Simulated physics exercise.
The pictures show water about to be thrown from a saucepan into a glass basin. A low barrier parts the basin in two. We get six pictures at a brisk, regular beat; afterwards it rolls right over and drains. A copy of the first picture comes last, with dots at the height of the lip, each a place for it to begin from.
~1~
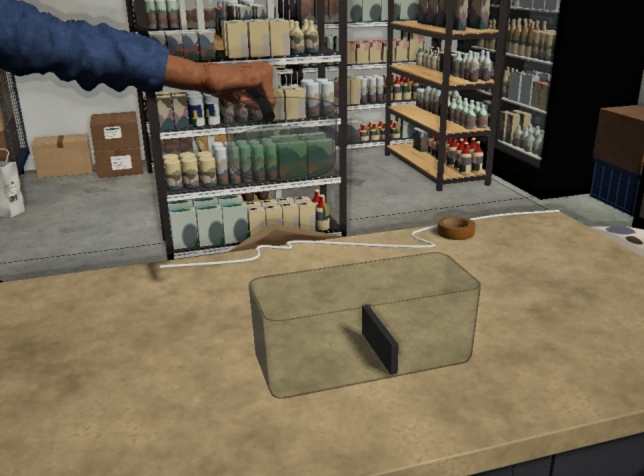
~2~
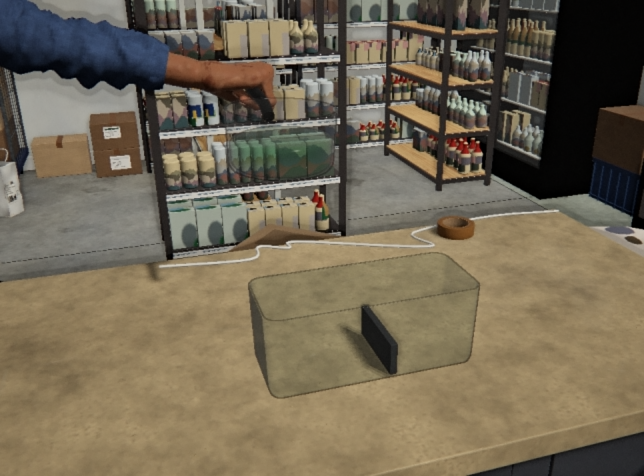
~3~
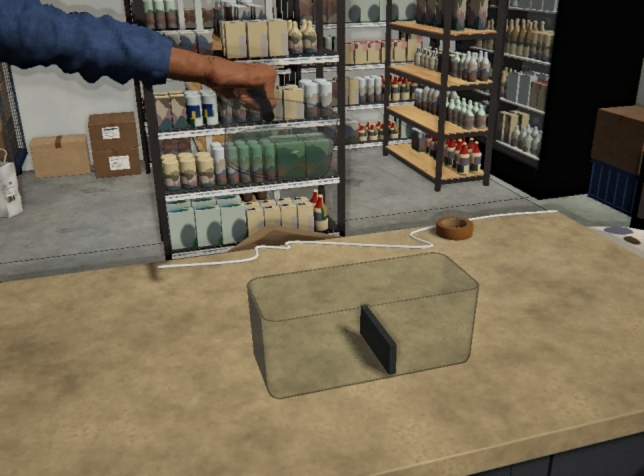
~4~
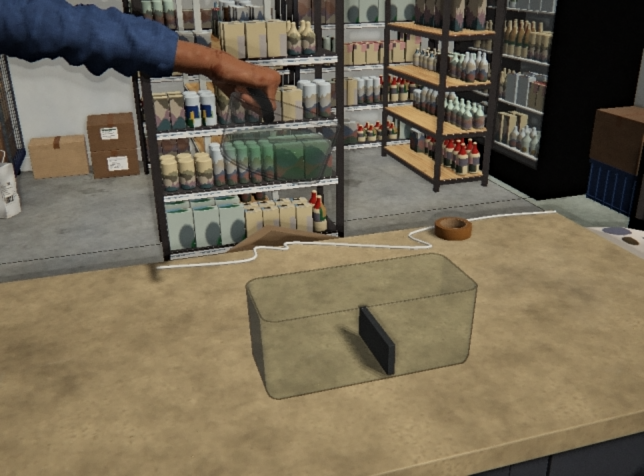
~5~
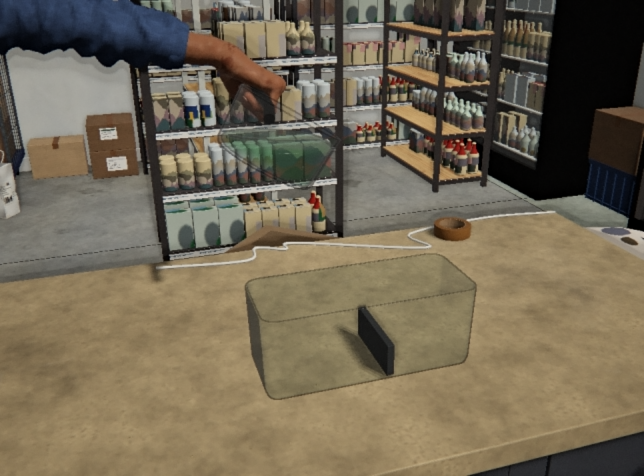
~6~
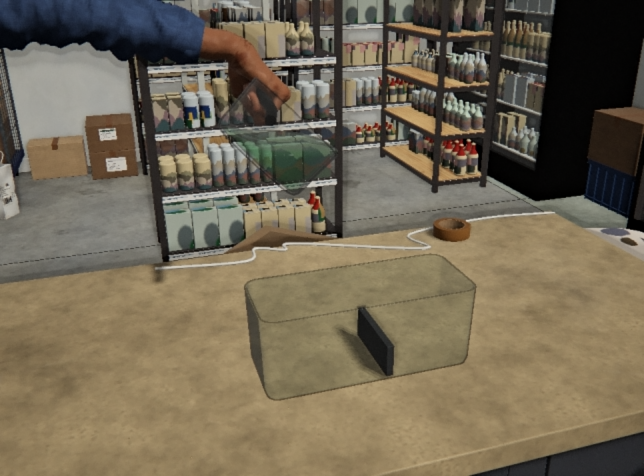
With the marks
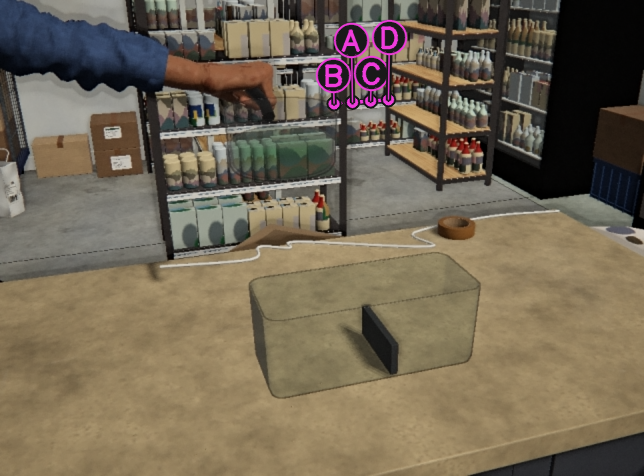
In a storeroom, a hand above a divided glass basin gradually tilts a see-through container.
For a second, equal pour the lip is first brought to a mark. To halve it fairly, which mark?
It is A.
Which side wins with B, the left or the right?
More ends on the left.
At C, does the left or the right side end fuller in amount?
More ends on the right.
On the marked copy, A at (352, 102); B at (334, 103); C at (370, 101); D at (388, 99).
With A, about 48 % ends left of the wall and 49 % right of it.
With B, about 77 % ends left of the wall and 19 % right of it; 4 % is lost outside.
With C, about 26 % ends left of the wall and 70 % right of it; 4 % is lost outside.
With D, about 13 % ends left of the wall and 81 % right of it; 6 % is lost outside.
